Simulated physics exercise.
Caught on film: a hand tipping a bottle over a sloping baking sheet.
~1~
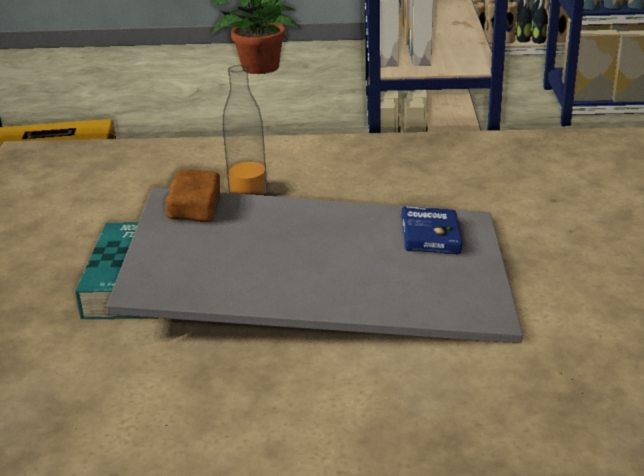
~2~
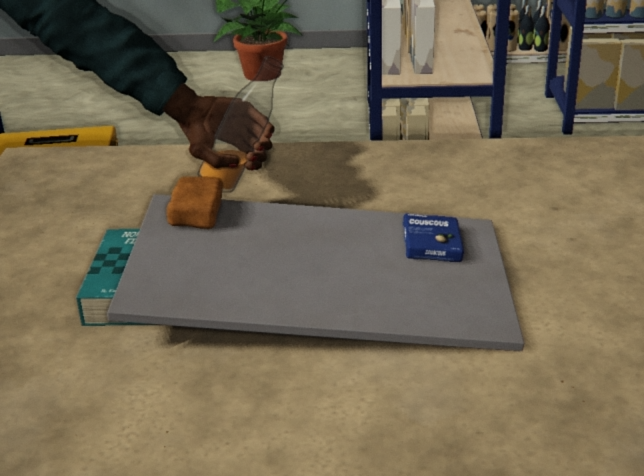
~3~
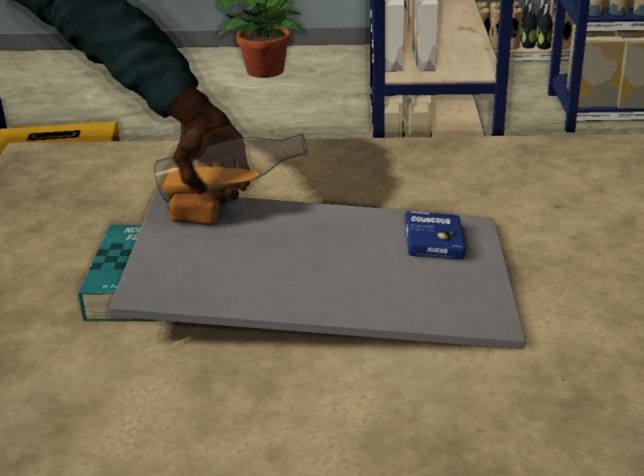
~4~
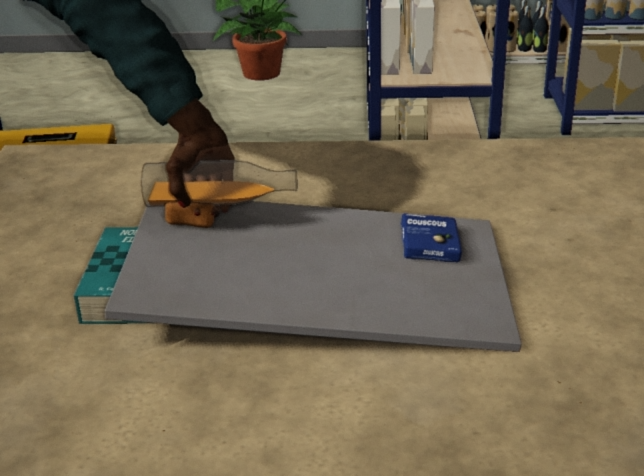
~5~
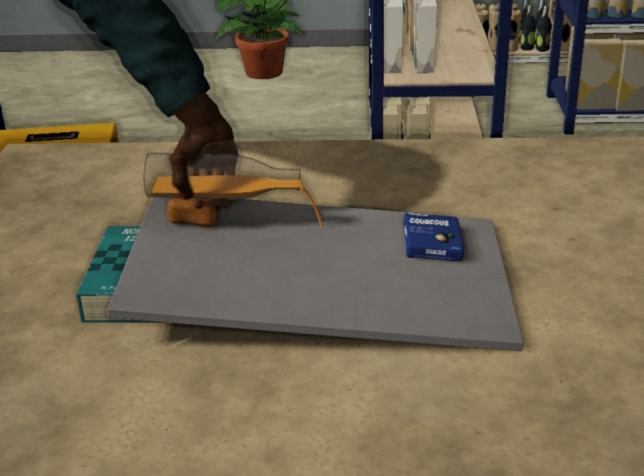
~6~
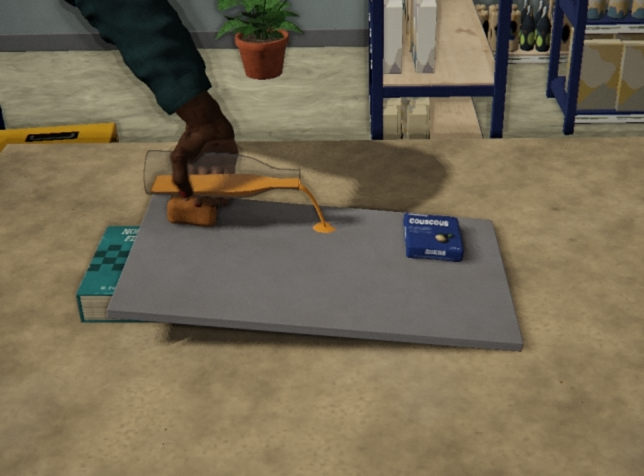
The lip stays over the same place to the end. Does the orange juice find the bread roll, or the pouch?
On the left the bread roll stays dry, on the right the pouch gets wet.
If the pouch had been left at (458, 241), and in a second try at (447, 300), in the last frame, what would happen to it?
First it is reached, then it escapes.
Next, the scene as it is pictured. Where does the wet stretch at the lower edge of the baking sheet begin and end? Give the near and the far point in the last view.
Between (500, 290) and (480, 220).
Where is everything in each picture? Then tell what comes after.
The baking sheet slopes down to the right; bottle (243, 131) nearly empty; bread roll (194, 195); pouch (431, 230), in the first picture.
Bottle (245, 122) tipped 30° with all of its load; bread roll (196, 201), in the second picture.
Bottle (235, 162) tipped 75° with all of its load; pouch (434, 235), in the third picture.
The baking sheet slopes down to the right; bottle (224, 183) tipped 90° with all of its load; bread roll (194, 200), in the fourth picture.
The first of it lands; bottle (226, 177) tipped 95° with all of its load; pouch (433, 237), in the fifth picture.
The first of it lands; bottle (226, 176) tipped 95° with nearly all of its load; bread roll (196, 199); pouch (432, 237), in the sixth picture.
A moment on, it runs down to the right; the bread roll is untouched; the pouch is reached.
Further on, it runs down to the right and off the end; the bread roll is untouched; the pouch is reached.
When it is over, it runs down to the right and off the end; the bread roll is untouched; the pouch is reached.
